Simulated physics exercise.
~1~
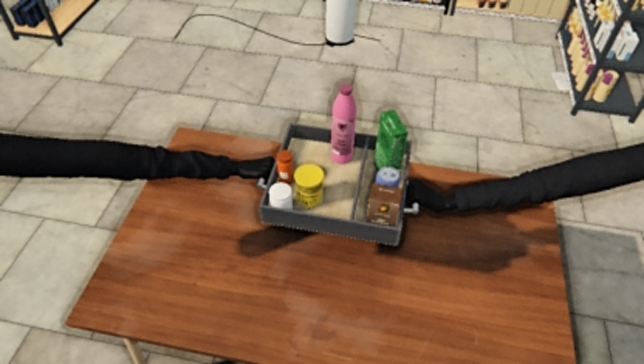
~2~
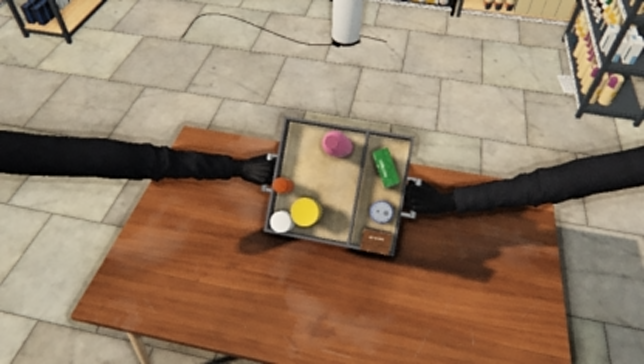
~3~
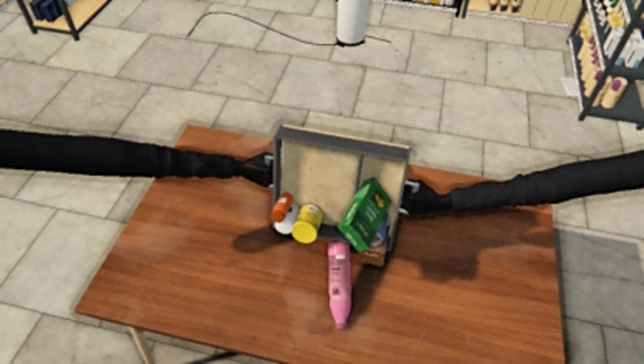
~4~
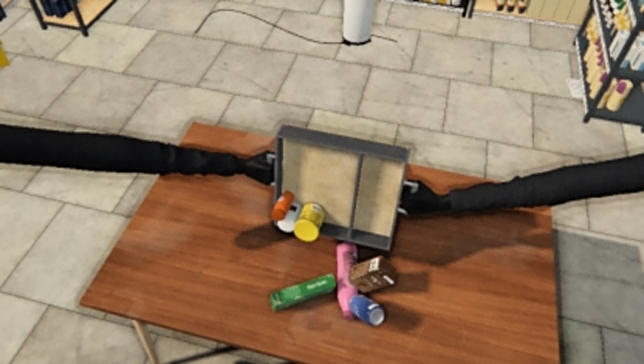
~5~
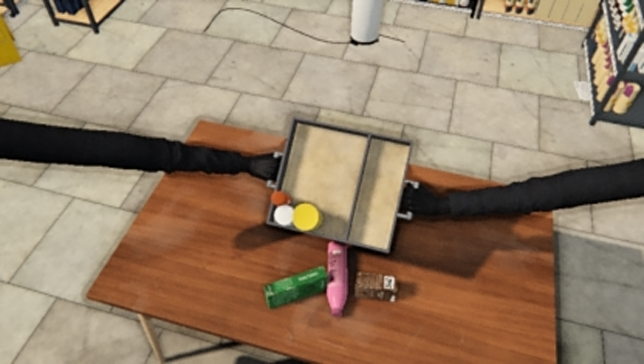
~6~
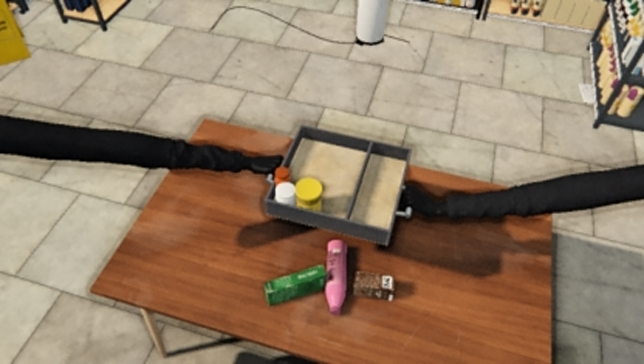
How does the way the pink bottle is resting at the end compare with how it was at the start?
At the start the pink bottle stands upright in the crate, but at the end it lies on its side on the table.
